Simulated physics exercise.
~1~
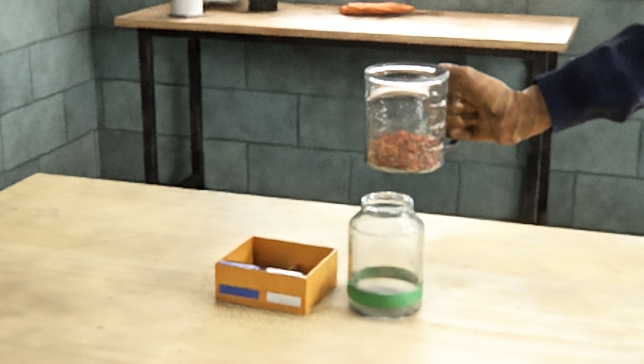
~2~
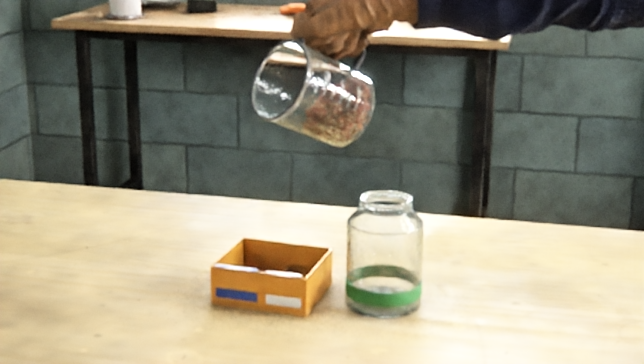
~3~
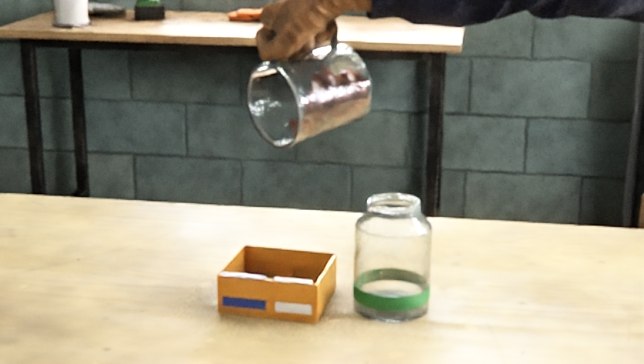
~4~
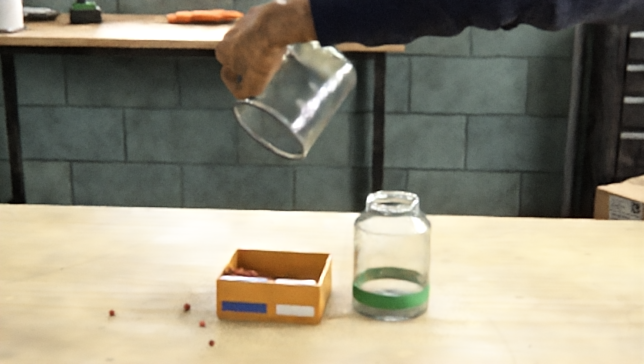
At the start, a hand holds a clear glass jug with reddish pellets in its bottom upright above a glass jar with a green band, which stands on a pale table beside a small orange box with blue and white patches. The hand moves the jug left and tips it onto its side, its mouth toward the left. The pellets lie along its wall as it tilts further over the box. The jug then turns mouth down, and at the end it looks empty, with pellets in the box, a few scattered on the table to the left, and the jar still empty.
